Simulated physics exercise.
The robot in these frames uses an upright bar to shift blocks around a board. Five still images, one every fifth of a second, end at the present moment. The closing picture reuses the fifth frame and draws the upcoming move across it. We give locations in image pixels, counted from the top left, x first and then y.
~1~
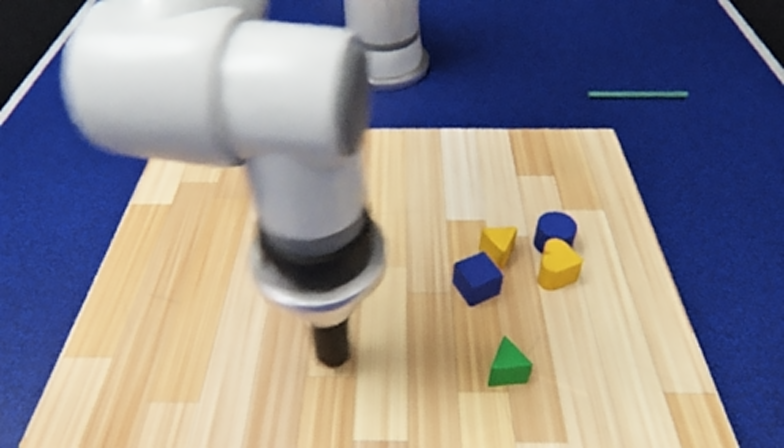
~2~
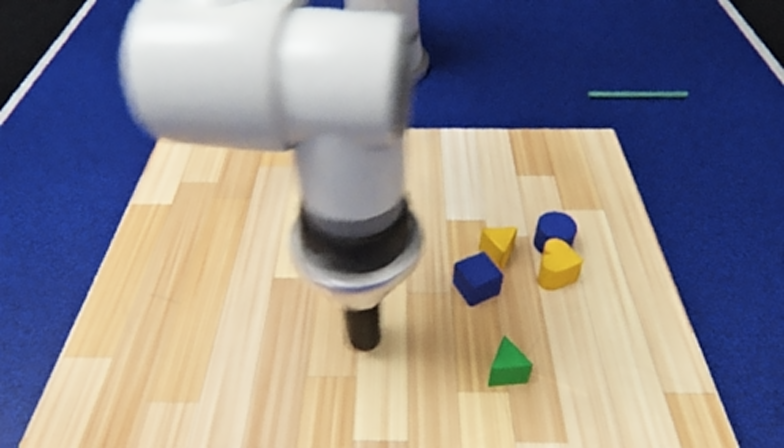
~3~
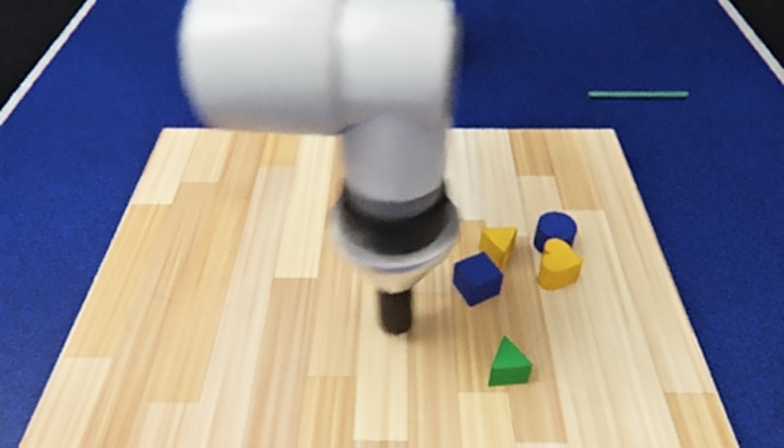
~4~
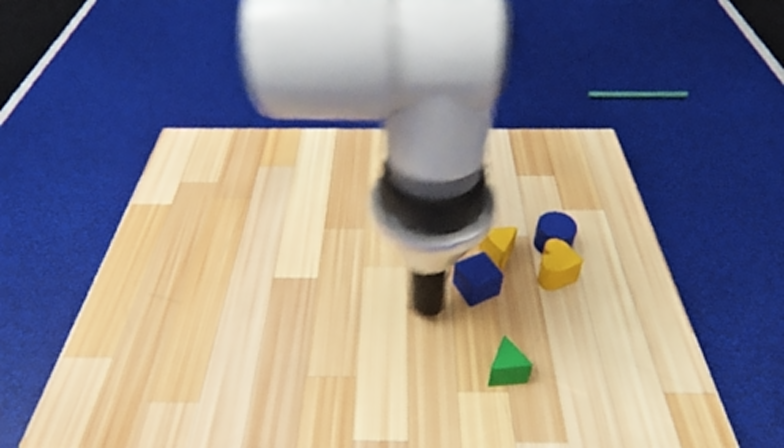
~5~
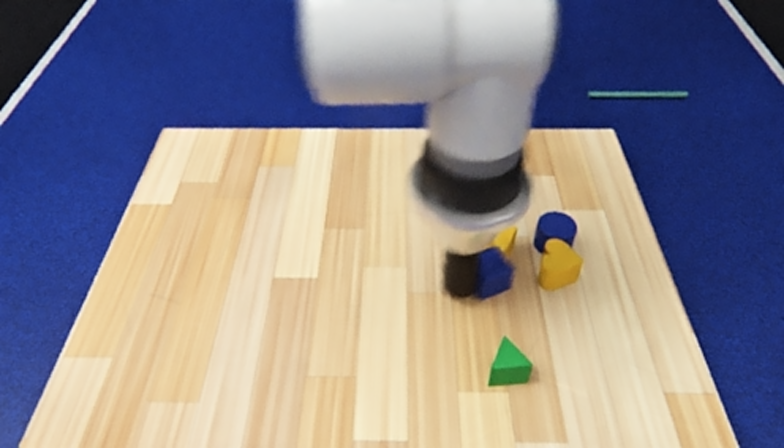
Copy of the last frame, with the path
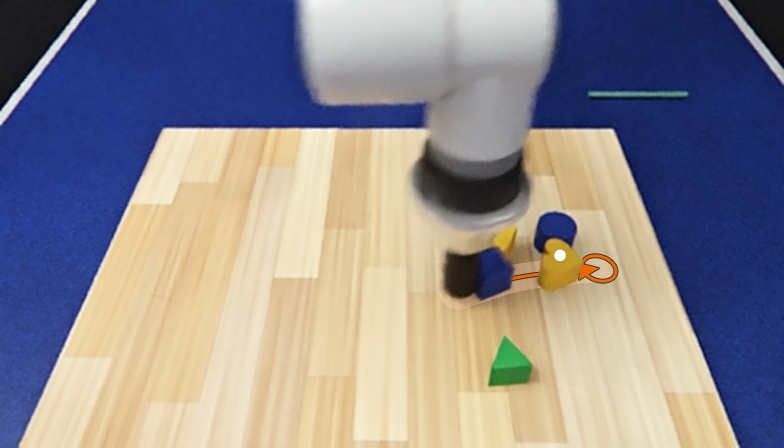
Robot arm sweeping its dark upright bar rightward across a wooden board and nudging a blue block slightly right among other coloured blocks.
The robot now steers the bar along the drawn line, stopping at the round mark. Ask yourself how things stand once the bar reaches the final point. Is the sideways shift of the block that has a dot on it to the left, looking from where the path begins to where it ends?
In short: No.
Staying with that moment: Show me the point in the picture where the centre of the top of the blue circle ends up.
Final place: (575, 199).
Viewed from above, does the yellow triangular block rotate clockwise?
No
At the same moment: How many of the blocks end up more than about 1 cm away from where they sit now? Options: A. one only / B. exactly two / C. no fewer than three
Answer: C.
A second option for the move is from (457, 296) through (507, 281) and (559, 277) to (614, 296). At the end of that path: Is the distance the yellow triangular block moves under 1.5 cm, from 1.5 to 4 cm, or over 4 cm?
The shift is from 1.5 to 4 cm.
The drawn path runs from (457, 296) through (527, 276) to (599, 268); the dot is on the yellow heart block.
What follows on the original path. One third of the way, bar (506, 271); blue square block (535, 247); yellow triangular block (515, 224), turned 70° anticlockwise; yellow heart block (571, 255).
Two thirds of the way, bar (554, 263); blue square block (565, 230), turned 45° anticlockwise; yellow triangular block (515, 223), turned 70° anticlockwise; blue circle (574, 206); yellow heart block (594, 255).
At the end, bar (603, 258); blue square block (575, 225), turned 70° anticlockwise; yellow triangular block (515, 223), turned 70° anticlockwise; blue circle (575, 199); yellow heart block (638, 259).
